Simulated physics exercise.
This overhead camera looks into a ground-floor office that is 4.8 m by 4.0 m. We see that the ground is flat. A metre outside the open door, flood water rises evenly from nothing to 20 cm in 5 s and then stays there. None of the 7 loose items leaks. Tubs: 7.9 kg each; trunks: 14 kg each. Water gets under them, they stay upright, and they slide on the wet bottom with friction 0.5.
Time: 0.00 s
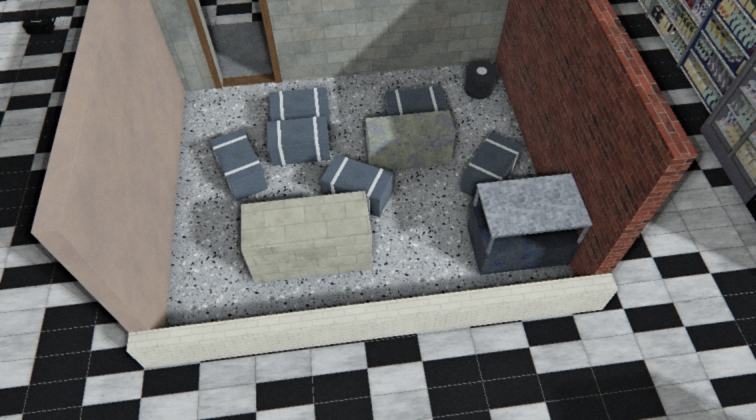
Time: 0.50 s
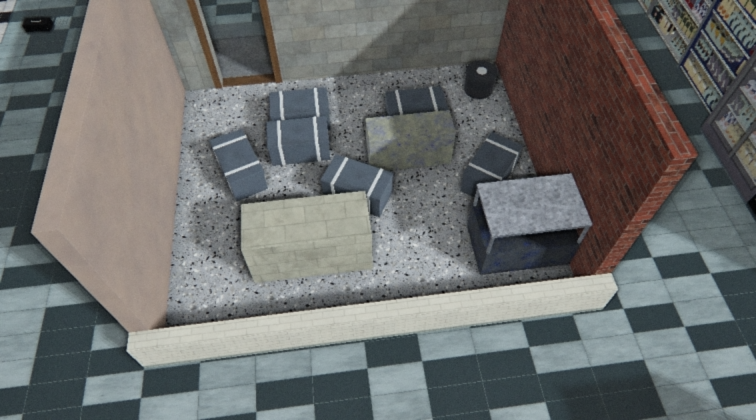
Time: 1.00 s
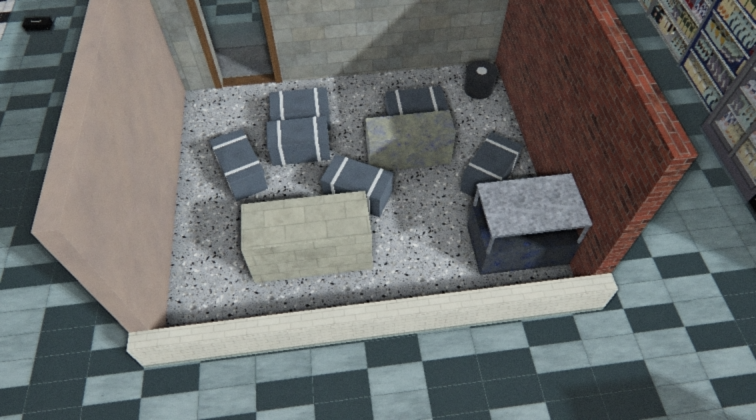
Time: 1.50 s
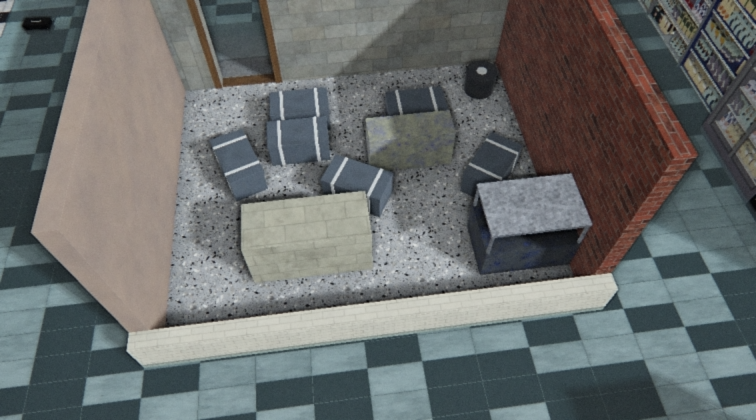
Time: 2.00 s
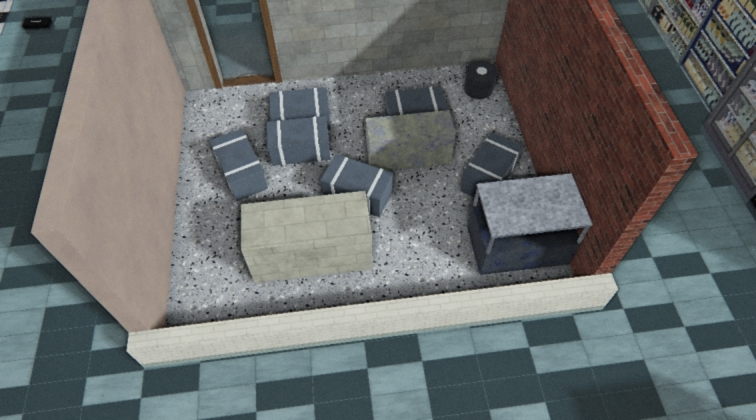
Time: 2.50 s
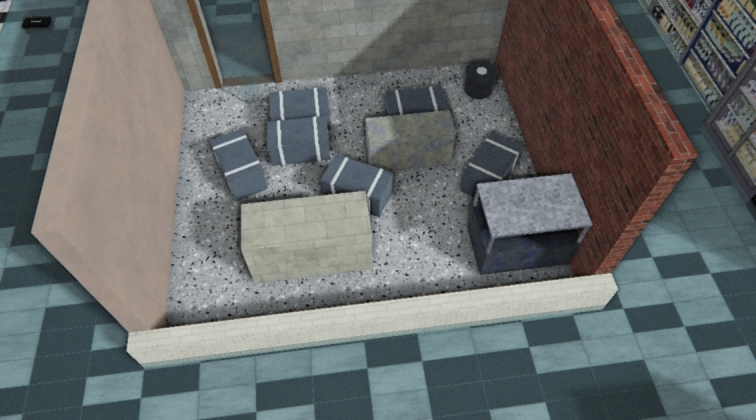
A walled room holding dark, striped boxes and pale blocks stays still throughout, with nothing visibly shifting.
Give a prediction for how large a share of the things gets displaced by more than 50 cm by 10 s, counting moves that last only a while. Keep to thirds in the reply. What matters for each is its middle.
My answer: One to two thirds.
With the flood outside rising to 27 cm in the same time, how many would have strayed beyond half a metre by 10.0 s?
In that case the number is 4.
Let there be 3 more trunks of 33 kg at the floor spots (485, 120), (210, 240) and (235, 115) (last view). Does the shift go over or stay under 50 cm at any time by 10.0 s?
In turn: Less, short of it, more.
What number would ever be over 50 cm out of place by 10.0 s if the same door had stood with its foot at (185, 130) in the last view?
Then it comes to 3.
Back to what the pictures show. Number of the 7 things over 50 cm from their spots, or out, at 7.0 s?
The number I get is 2.
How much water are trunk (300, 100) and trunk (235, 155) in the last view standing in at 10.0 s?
Close to 5 and 9 centimetres.
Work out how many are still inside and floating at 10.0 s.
The number is 3.
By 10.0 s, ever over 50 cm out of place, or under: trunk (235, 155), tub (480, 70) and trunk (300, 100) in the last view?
Beyond, within, beyond.
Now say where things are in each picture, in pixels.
A tub at (482, 71) rests on the ground; a trunk at (236, 155), on the bottom; water covers 0.0 m2; 0 of 7 have shifted, in the first picture.
A tub at (482, 71), on the bottom; a trunk at (236, 155), on the bottom; water covers 0.0 m2; 0 of 7 have shifted, in the second picture.
A tub at (482, 71) rests on the ground; a trunk at (236, 155), on the bottom; 0.0 m2 under water; 0 of 7 have shifted, in the third picture.
A tub at (482, 71), on the bottom; a trunk at (236, 155), on the bottom; 0.0 m2 under water; 0 of 7 have shifted, in the fourth picture.
A tub at (482, 71), on the bottom; a trunk at (236, 155) rests on the ground; 0.0 m2 under water; 0 of 7 have shifted, in the fifth picture.
A tub at (482, 71), on the bottom; a trunk at (236, 155), on the bottom; 0.2 m2 under water; 0 of 7 have shifted, in the sixth picture.
After 3.5 s 0 of 7 are over 50 cm from their spots; 0 afloat.
After 4.5 s 0 of 7 are over 50 cm from their spots; 0 afloat.
After 7.0 s 2 of 7 are over 50 cm from their spots; 0 afloat.
After 10.0 s 4 of 7 are over 50 cm from their spots, and 4 have been at some point; 3 afloat.
